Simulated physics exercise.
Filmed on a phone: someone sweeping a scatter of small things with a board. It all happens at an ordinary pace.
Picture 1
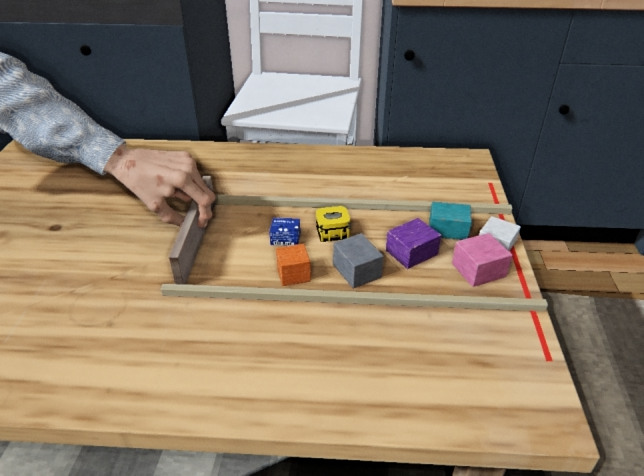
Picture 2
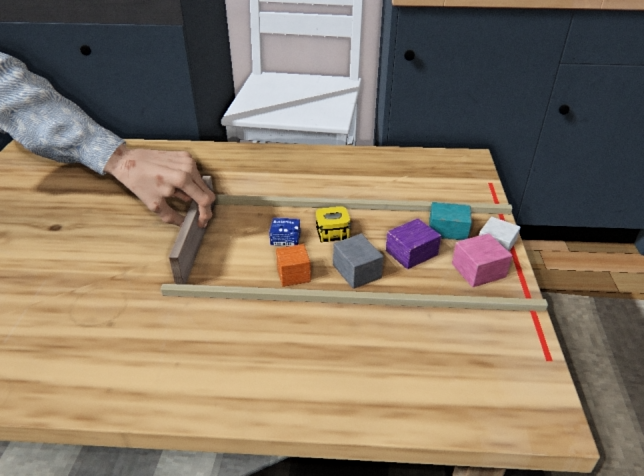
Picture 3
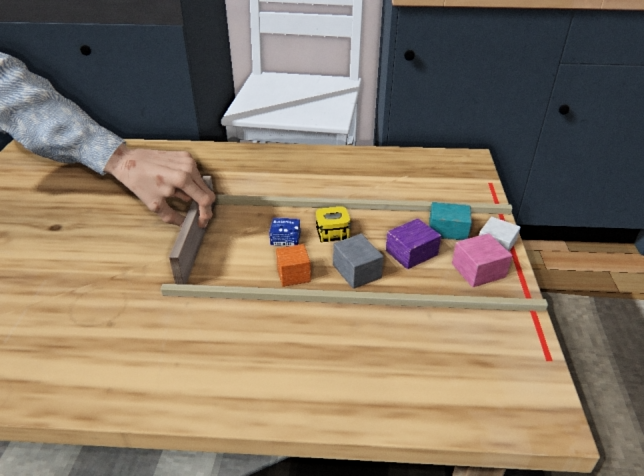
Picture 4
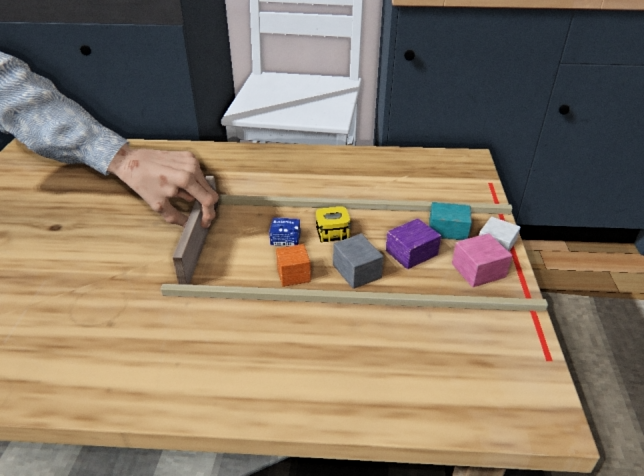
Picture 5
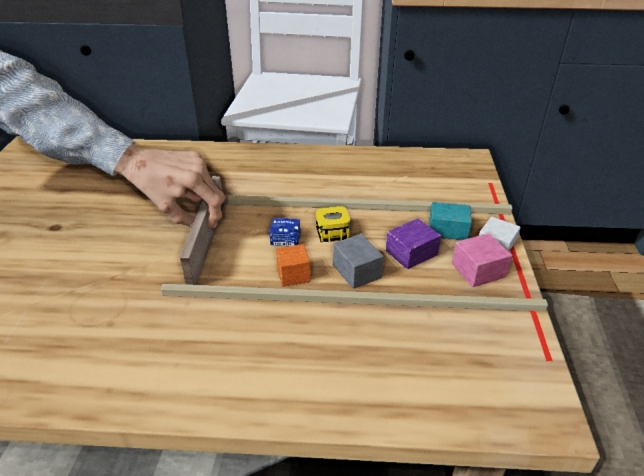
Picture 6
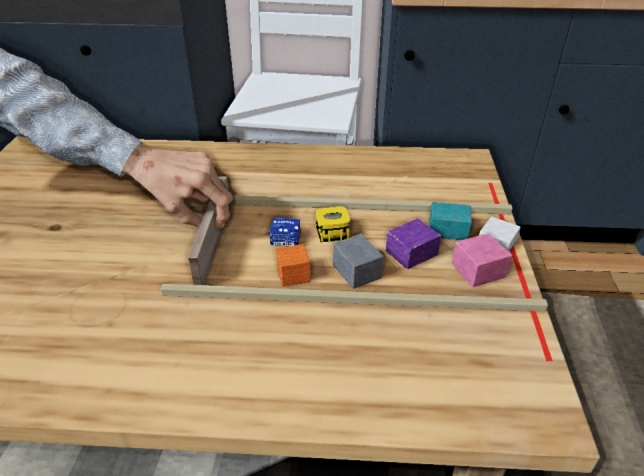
To begin with, a hand holds a board upright at the left end of a railed lane on a wooden table, with colourful blocks and small boxes scattered to its right. The hand then slides the board slightly rightward, still short of the objects, which all stay still.
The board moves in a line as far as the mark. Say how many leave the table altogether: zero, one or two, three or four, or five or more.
The number that fall off is five or more.
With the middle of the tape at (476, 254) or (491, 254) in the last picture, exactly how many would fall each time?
Try by try, 2 and 4.
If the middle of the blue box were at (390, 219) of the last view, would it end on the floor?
The blue box survives.
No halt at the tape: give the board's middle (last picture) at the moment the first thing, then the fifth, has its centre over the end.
Its middle is around (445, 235) and later (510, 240).
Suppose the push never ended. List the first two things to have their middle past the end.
Earliest first: The white block, then the pink block.
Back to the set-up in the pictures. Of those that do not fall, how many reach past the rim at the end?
The number is 3.
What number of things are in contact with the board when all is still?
In contact: 3.
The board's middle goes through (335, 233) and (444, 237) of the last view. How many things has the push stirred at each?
The counts are 4 and 8.
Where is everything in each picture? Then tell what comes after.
White block (499, 235); pink block (481, 259); turquoise block (450, 221); board (195, 228); tape (514, 255), in the first frame.
Pink block (481, 260); orange block (293, 265), in the second frame.
Turquoise block (450, 221); yellow case (333, 224), in the third frame.
White block (499, 236); blue box (285, 232), in the fourth frame.
Pink block (481, 260); purple block (413, 243), in the fifth frame.
White block (499, 236); pink block (481, 260); turquoise block (450, 221); board (212, 228); tape (514, 255), in the sixth frame.
Soon after, none off yet; white block at rest near (499, 236); pink block at rest near (481, 260); turquoise block at rest near (450, 221).
In the end, the number that fall off is five or more; gone, grey block, purple block, turquoise block, pink block and white block.
